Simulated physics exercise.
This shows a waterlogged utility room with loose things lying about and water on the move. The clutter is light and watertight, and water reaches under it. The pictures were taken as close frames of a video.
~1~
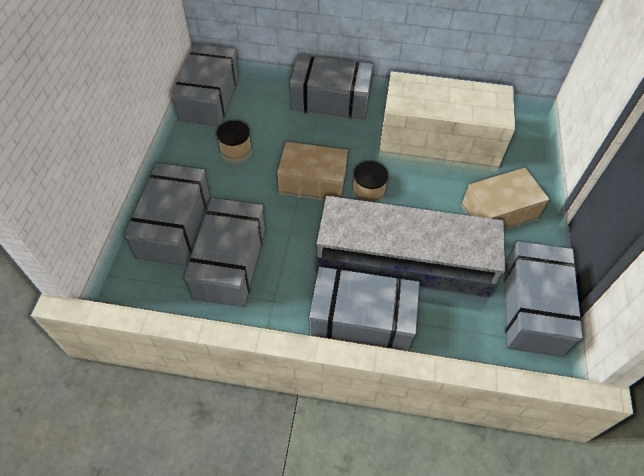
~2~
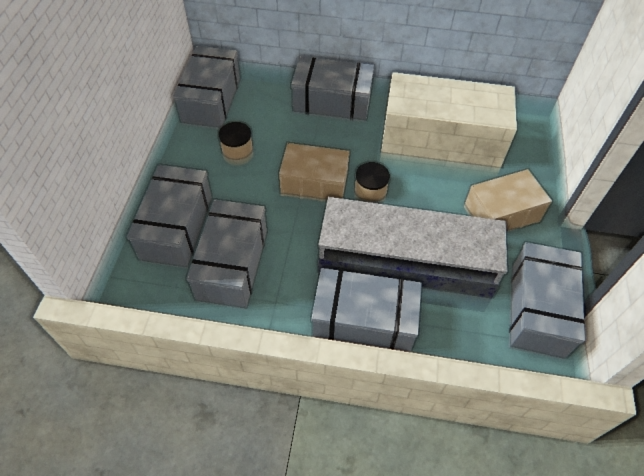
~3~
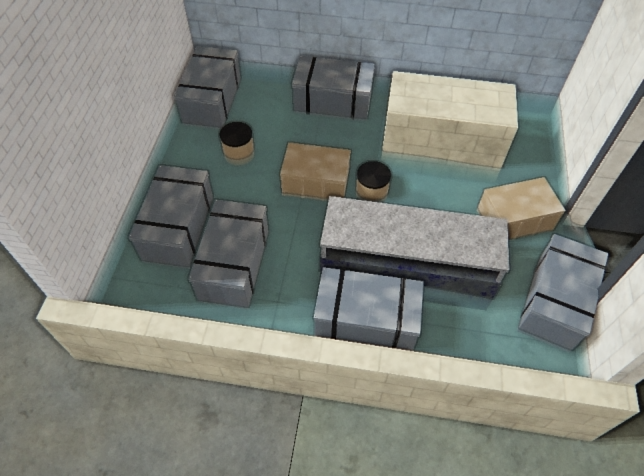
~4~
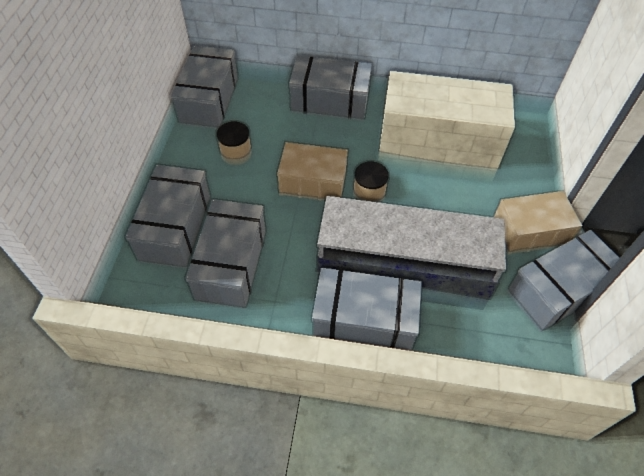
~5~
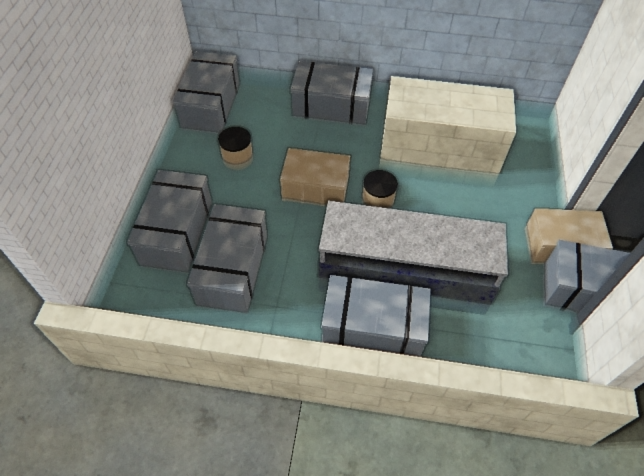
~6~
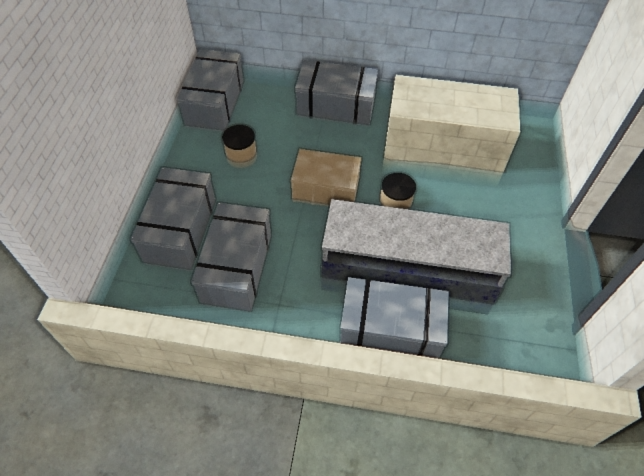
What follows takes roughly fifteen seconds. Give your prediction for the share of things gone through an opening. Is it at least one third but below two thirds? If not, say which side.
Center third.
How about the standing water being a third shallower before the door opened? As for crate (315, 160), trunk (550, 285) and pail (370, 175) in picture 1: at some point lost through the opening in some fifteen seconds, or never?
One after the other: Swept away, swept away, swept away.
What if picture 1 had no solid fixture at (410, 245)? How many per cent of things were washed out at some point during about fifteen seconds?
It comes out close to 50 percent.
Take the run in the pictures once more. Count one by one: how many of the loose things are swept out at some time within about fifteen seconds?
4.
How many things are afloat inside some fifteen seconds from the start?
Number: 6.
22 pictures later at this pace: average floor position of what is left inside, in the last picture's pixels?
Estimate: Close to (338, 224) px.
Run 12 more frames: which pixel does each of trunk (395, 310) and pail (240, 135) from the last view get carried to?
Look for them at about (547, 309) and about (279, 158).
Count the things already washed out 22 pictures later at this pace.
4.
A moment on, 2 of 10 are out; 8 afloat.
Next, 3 of 10 are out; 7 afloat.
Later, 4 of 10 are out; 6 afloat.
In the end, 4 of 10 are out; 6 afloat.
